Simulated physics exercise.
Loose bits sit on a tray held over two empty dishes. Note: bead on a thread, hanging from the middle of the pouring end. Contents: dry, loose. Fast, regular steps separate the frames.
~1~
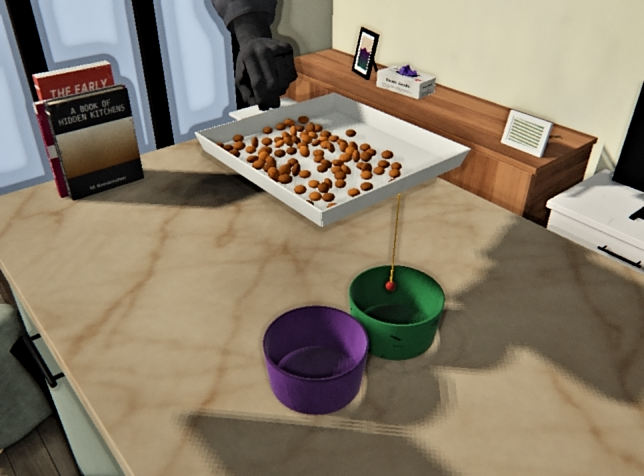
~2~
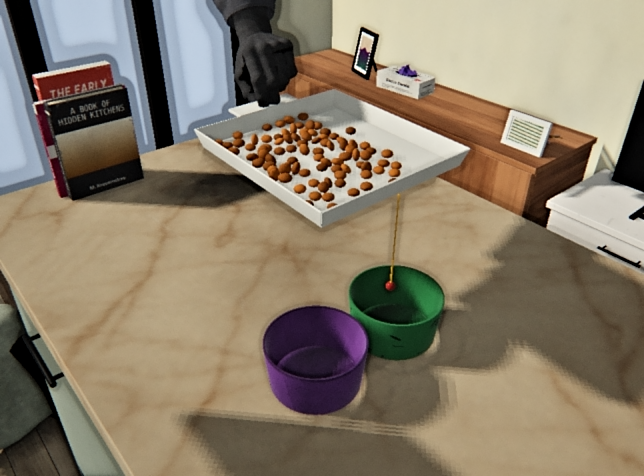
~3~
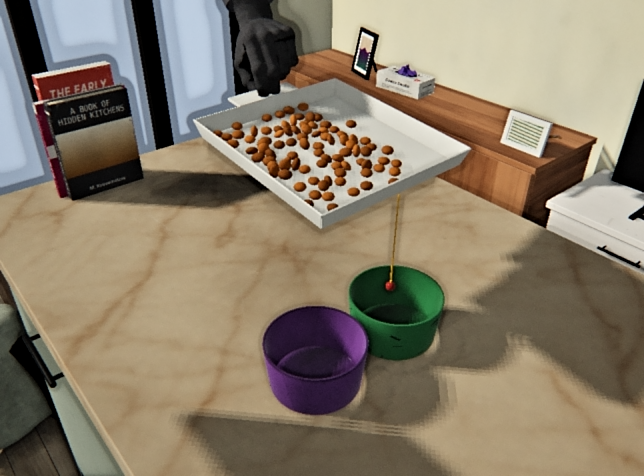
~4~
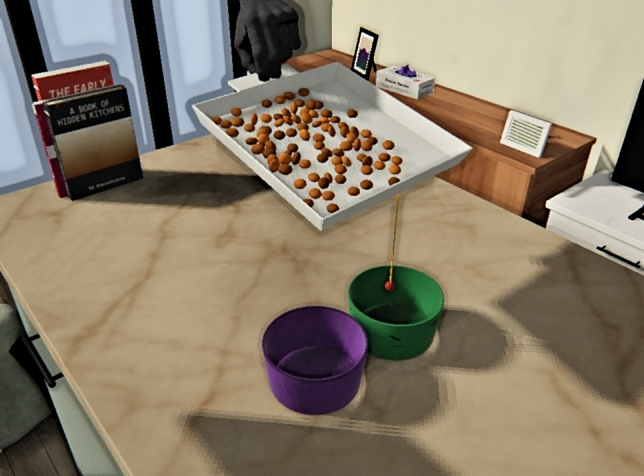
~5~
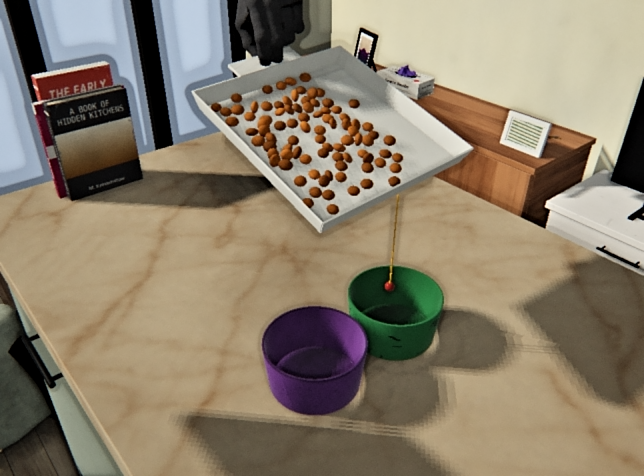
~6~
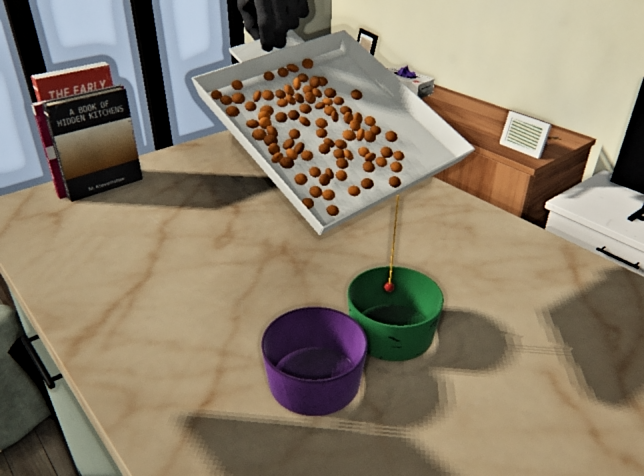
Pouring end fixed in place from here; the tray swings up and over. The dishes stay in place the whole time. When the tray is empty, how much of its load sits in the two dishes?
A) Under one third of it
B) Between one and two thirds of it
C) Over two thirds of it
Answer: B.
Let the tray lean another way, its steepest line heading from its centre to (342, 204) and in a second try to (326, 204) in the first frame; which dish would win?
Point by point: The left side, then the left side.
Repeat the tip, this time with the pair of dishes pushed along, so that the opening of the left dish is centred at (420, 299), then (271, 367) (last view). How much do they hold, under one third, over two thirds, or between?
Run 1 - below one third; run 2 - in the middle band.
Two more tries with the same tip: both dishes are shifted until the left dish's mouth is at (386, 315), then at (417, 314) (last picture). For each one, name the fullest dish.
In turn: The dish on the left-hand side, then the dish on the left-hand side.
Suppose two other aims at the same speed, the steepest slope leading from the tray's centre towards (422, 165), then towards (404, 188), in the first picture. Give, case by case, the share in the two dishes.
In order, some 10 % and some 30 %.
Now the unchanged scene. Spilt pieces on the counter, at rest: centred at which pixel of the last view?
Close to (423, 419).
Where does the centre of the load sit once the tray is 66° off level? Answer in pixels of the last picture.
Roughly at (366, 198).
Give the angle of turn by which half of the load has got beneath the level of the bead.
I'd say it is tilted about 100°.
Just after the last frame, tray tipped steeply; almost all on the tray; about a tenth in the air.
A moment on, tray tipped past a quarter turn; roughly a quarter on the tray; roughly a quarter in the left dish; about a tenth in the right dish; roughly a third outside both; roughly a quarter in the air.
Further on, tray tipped past a quarter turn; roughly a third in the left dish; about a tenth in the right dish; roughly half outside both.
When it is over, tray tipped past a quarter turn; roughly a third in the left dish; about a tenth in the right dish; roughly half outside both.
